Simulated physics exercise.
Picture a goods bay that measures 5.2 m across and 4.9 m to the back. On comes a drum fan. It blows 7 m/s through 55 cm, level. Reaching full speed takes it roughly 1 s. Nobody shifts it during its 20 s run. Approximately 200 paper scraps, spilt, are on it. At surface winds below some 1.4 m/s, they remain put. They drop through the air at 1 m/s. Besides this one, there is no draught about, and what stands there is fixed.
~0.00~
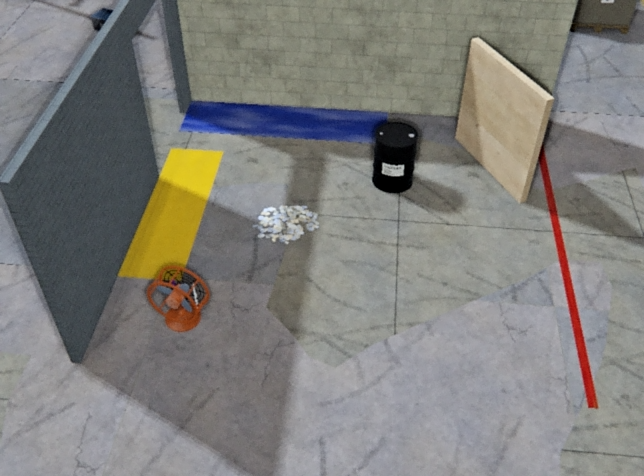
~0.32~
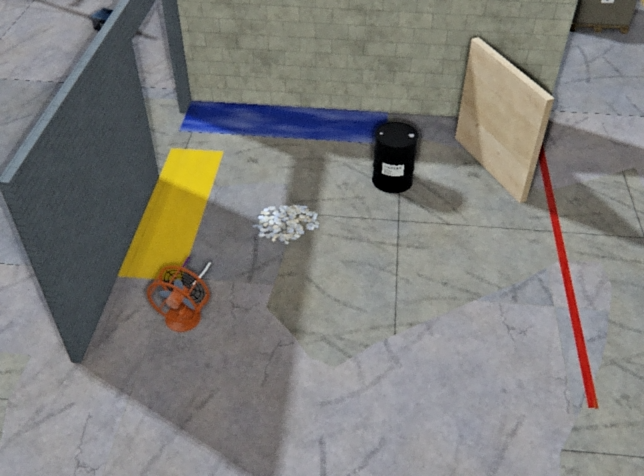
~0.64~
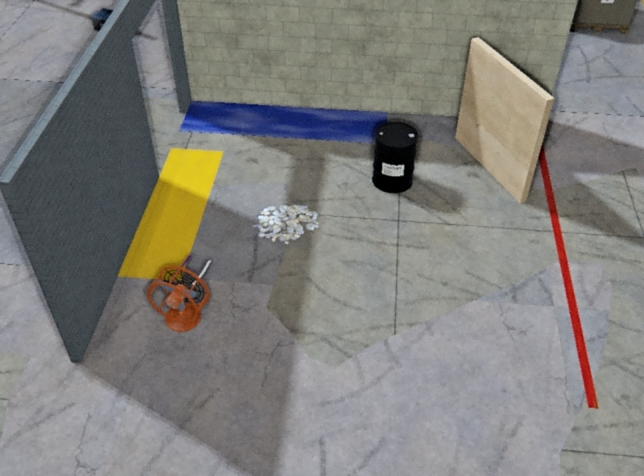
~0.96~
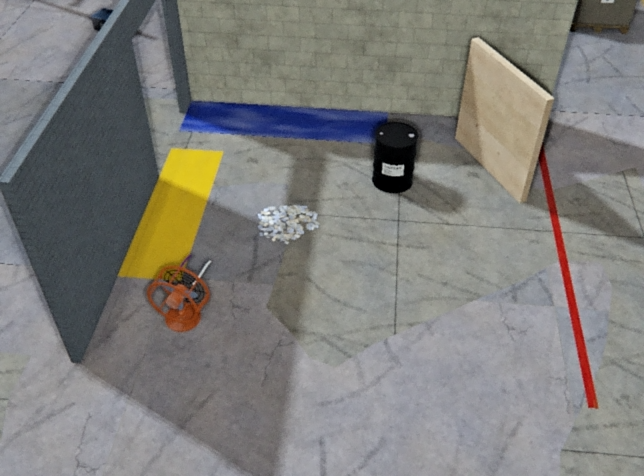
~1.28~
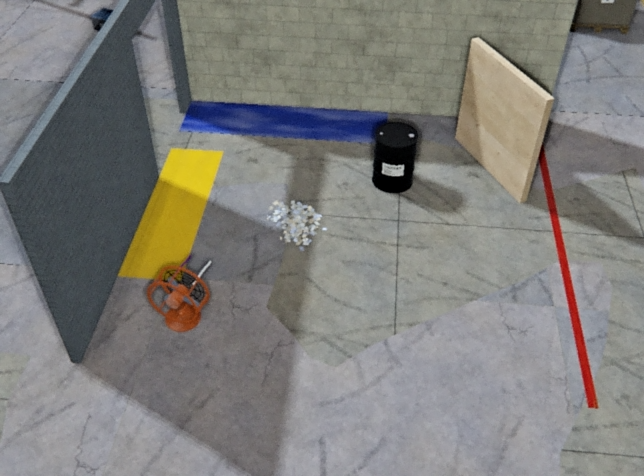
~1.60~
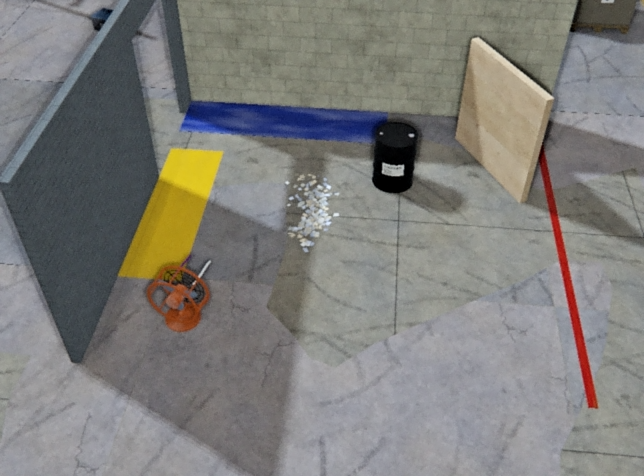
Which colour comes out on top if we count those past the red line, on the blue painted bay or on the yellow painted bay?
Red.
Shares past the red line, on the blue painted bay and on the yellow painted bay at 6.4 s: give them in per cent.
I'd put it at roughly 20 percent on red, 0 percent on blue and 0 percent on yellow.
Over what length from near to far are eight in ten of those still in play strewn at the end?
The middle bunch covers about 2.0 m from near to far.
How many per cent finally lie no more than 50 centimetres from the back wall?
Share: Around 1 percent.
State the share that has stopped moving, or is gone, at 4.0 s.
That works out to some 40 %.
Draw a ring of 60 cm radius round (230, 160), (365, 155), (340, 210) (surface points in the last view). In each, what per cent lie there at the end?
First spot near 0 %, second near 20 %, third near 40 %.
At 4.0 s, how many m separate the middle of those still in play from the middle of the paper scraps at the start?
The centre ends up some 1.0 m from the start.
After 4.0 s, 0 % are on the yellow painted bay, 2 % on the blue painted bay and 14 % past the red line; the middle of those still in play is near (342, 189); 38 % have settled or left.
After 6.4 s, 0 % are on the yellow painted bay, 0 % on the blue painted bay and 22 % past the red line; the middle of those still in play is near (330, 196); 64 % have settled or left.
After 11.0 s, 0 % are on the yellow painted bay, 0 % on the blue painted bay and 25 % past the red line; the middle of those still in play is near (334, 199); 72 % have settled or left.
After 20.0 s, at the end, 0 % are on the yellow painted bay, 1 % on the blue painted bay and 26 % past the red line; the middle of those still in play is near (334, 199).
